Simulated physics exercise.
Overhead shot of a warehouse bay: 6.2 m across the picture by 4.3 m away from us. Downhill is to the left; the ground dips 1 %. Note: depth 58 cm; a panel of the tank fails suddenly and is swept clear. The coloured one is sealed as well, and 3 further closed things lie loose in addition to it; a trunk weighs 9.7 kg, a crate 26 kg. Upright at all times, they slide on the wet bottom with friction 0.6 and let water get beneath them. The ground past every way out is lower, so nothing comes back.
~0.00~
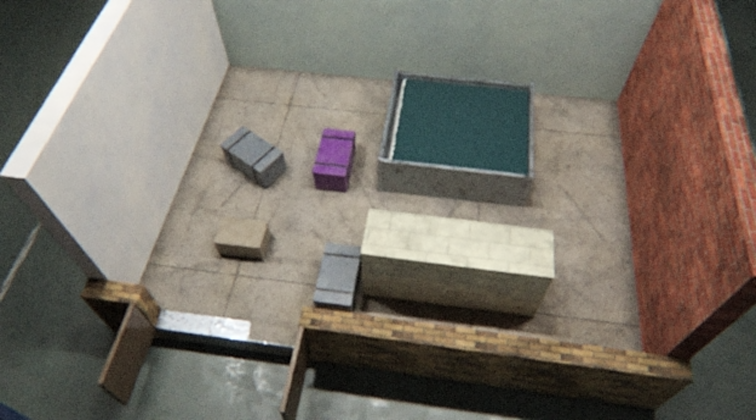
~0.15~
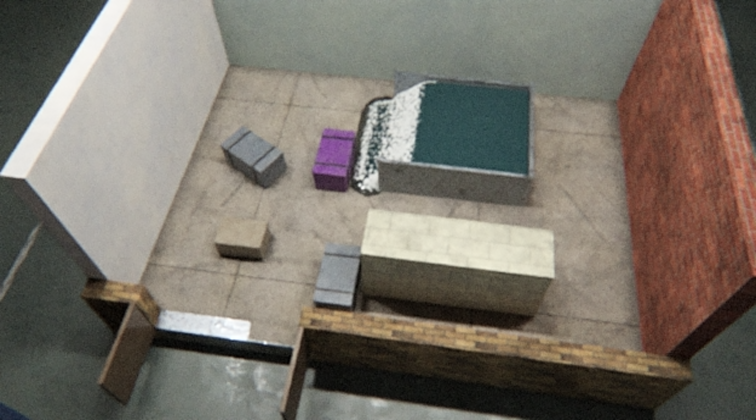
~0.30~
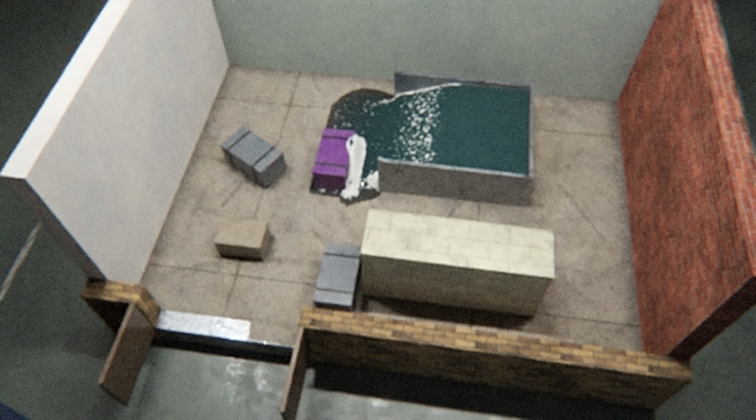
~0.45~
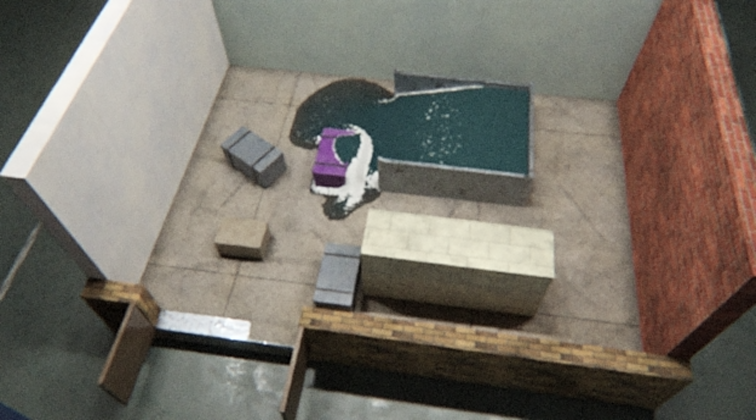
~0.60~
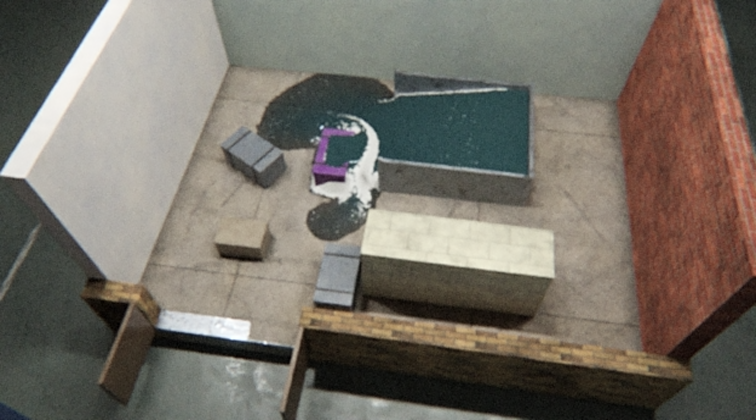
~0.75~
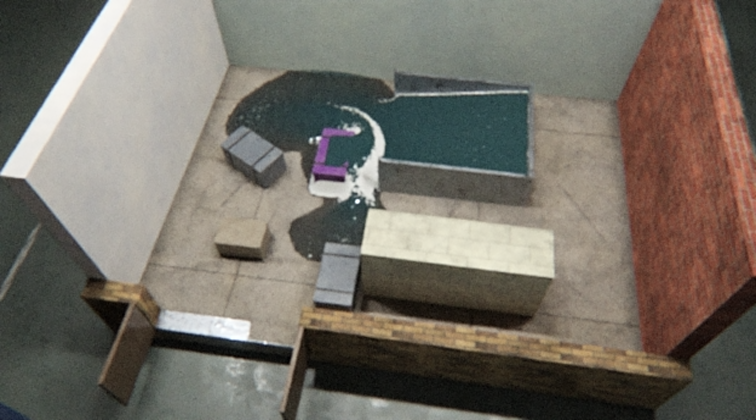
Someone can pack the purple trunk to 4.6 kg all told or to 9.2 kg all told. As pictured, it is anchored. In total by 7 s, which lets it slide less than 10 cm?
It will move too far either way.
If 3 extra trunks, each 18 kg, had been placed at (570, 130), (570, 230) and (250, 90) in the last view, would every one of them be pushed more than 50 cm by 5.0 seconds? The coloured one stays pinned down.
In the order given, not as far, not as far and further.
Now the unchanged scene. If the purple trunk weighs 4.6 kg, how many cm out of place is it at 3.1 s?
Shift: About 250 cm.
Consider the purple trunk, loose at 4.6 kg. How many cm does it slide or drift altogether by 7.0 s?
400 cm in all.
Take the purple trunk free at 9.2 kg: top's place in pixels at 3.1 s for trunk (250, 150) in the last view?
My estimate: Around (159, 223).
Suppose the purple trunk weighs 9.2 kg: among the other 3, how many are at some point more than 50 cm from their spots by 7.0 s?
Total: 3.
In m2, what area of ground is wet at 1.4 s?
Somewhere around 12 m2, roughly.
After 1.4 s the purple trunk would be 148 cm from its start with 4.6 kg and 152 cm from its start with 9.2 kg; 8 cm of water round it then.
After 3.1 s the purple trunk would be 226 cm from its start with 4.6 kg and 168 cm from its start with 9.2 kg; 19 cm of water round it then.
After 4.9 s the purple trunk would be gone out with 4.6 kg and 180 cm from its start with 9.2 kg; 11 cm of water round it then.
After 7.0 s the purple trunk would be gone out with 4.6 kg and 155 cm from its start with 9.2 kg; 9 cm of water round it then.
